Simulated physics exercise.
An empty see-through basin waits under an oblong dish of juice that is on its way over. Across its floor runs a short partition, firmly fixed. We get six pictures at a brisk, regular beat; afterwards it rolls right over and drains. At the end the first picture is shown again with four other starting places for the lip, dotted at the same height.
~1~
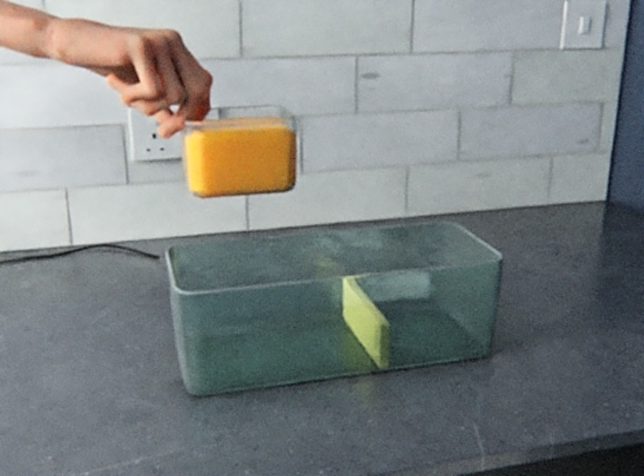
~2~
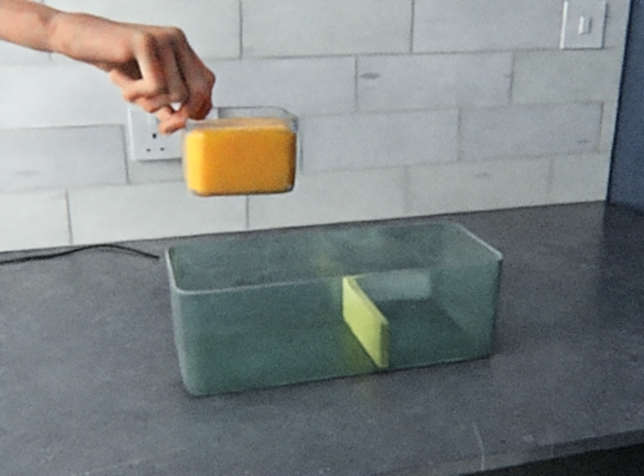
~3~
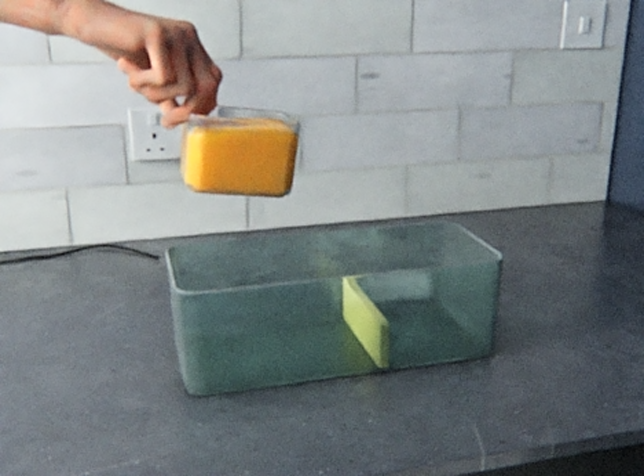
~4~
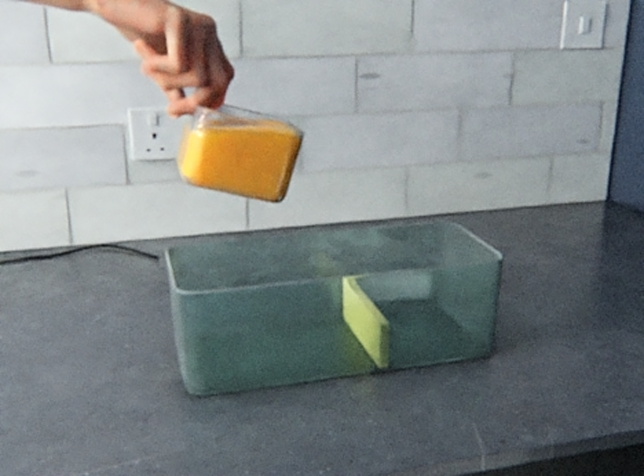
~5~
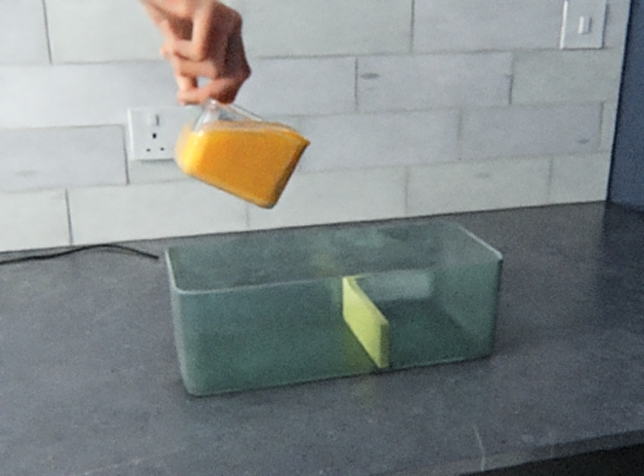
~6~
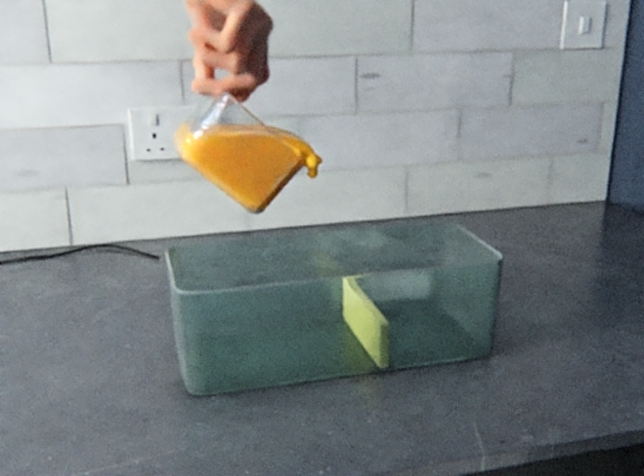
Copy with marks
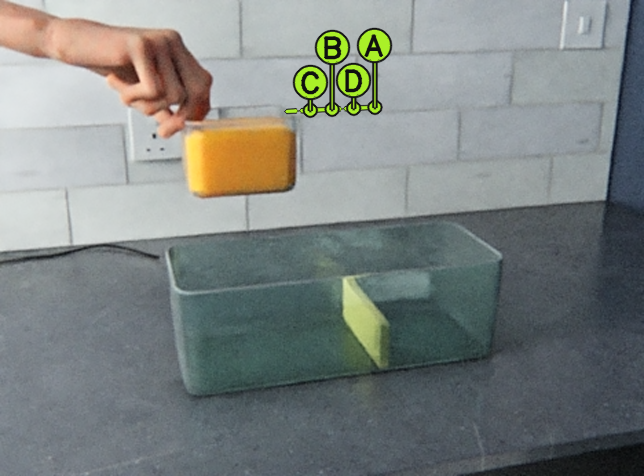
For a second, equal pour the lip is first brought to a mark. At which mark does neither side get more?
Dot C.
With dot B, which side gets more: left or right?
The right one.
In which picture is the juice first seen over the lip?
In picture 5.
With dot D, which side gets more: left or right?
More ends on the right.
On the marked copy, A at (374, 107); B at (332, 109); C at (310, 110); D at (353, 108).
With A, about 4 % ends left of the wall and 95 % right of it.
With B, about 27 % ends left of the wall and 72 % right of it.
With C, about 49 % ends left of the wall and 50 % right of it.
With D, about 12 % ends left of the wall and 86 % right of it.
